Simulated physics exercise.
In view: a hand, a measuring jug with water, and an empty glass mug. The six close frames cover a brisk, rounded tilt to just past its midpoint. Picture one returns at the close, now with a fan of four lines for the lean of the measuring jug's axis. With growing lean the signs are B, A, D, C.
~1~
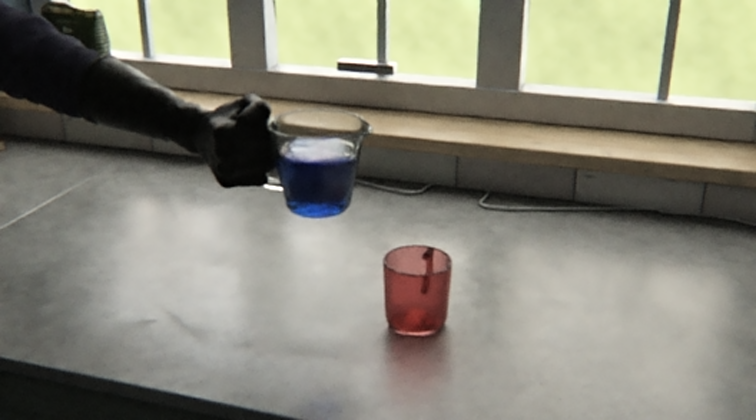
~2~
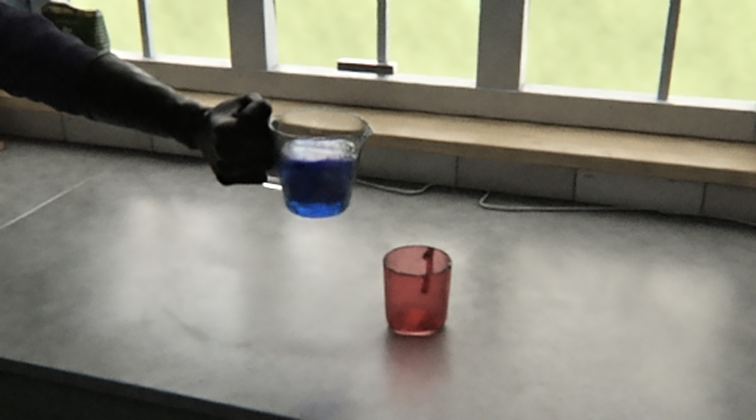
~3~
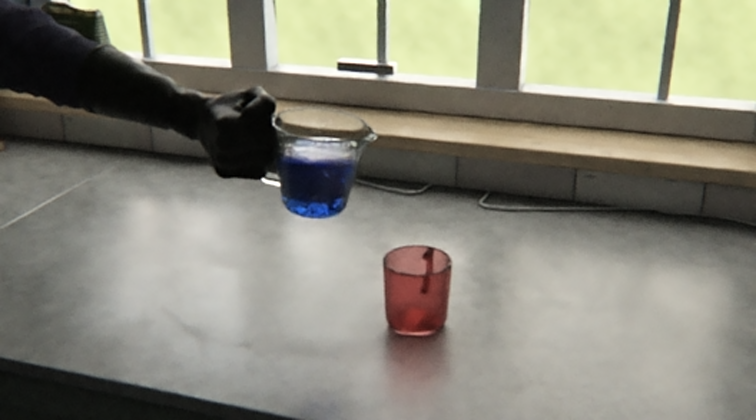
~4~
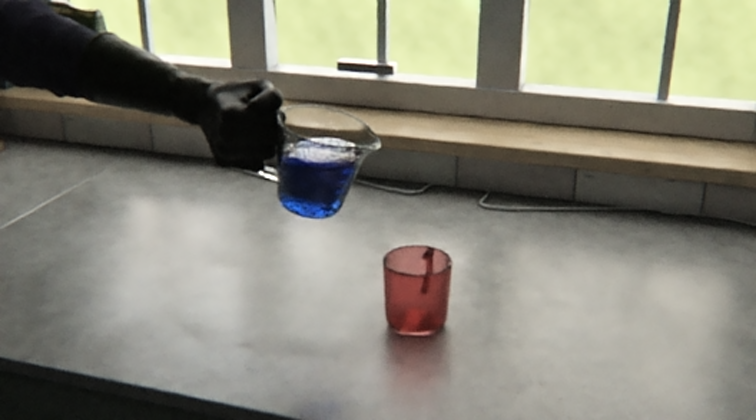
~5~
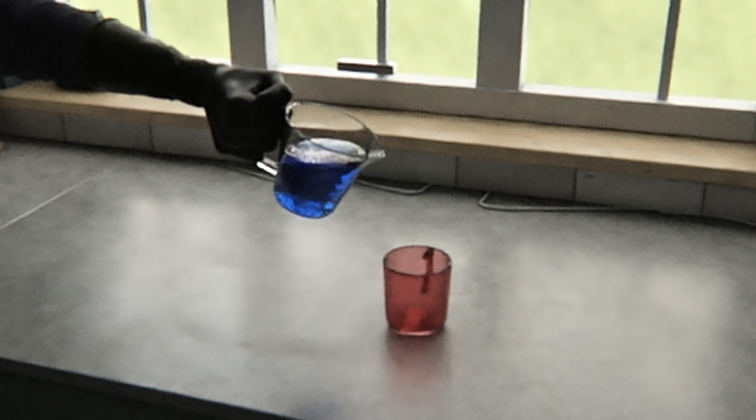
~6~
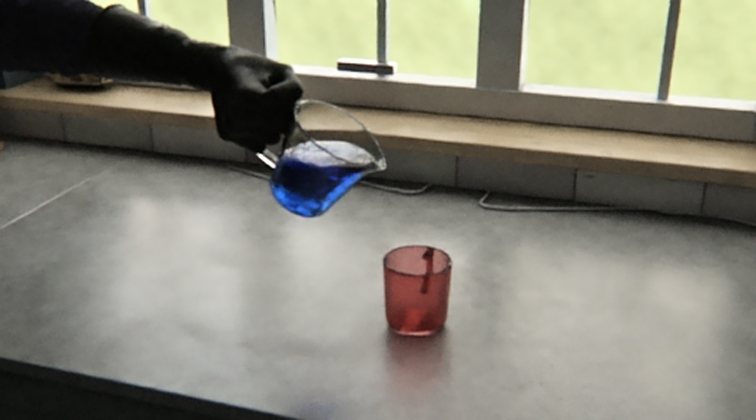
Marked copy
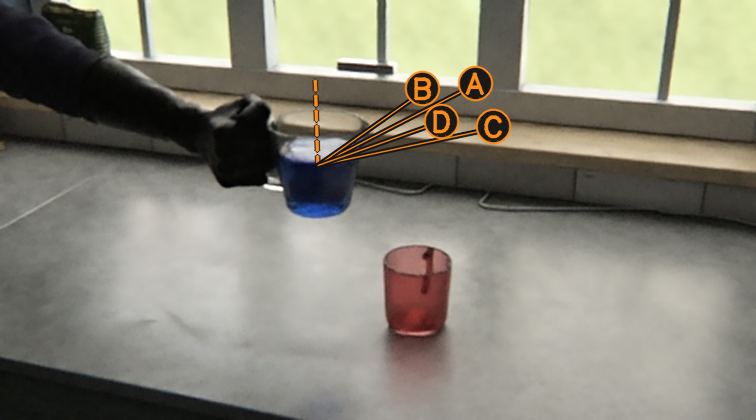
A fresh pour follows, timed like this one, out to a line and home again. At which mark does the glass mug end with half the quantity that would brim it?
Go for A.
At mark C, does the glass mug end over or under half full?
Over.
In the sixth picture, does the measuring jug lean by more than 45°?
No.
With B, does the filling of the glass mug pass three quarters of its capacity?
No.
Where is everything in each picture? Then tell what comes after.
Upright, lip at (370, 131); rim of the glass mug round (418, 259); nothing has left yet.
Upright, lip at (371, 133); nothing has left yet.
Tipped about 6°, lip at (374, 138); nothing has left yet.
Tipped about 14°, lip at (378, 146); nothing has left yet.
Tipped about 23°, lip at (381, 157); nothing has left yet.
Tipped about 32°, lip at (383, 168); nothing has left yet.
On the marked copy, A at (460, 92); B at (410, 100); C at (476, 131); D at (425, 127).
For mark A, the glass mug ends with about 50 % of what it can hold.
For mark B, the glass mug ends with about 33 % of what it can hold.
For mark C, the glass mug ends with about 80 % of what it can hold; 5 % of the water is spilt.
For mark D, the glass mug ends with about 66 % of what it can hold.
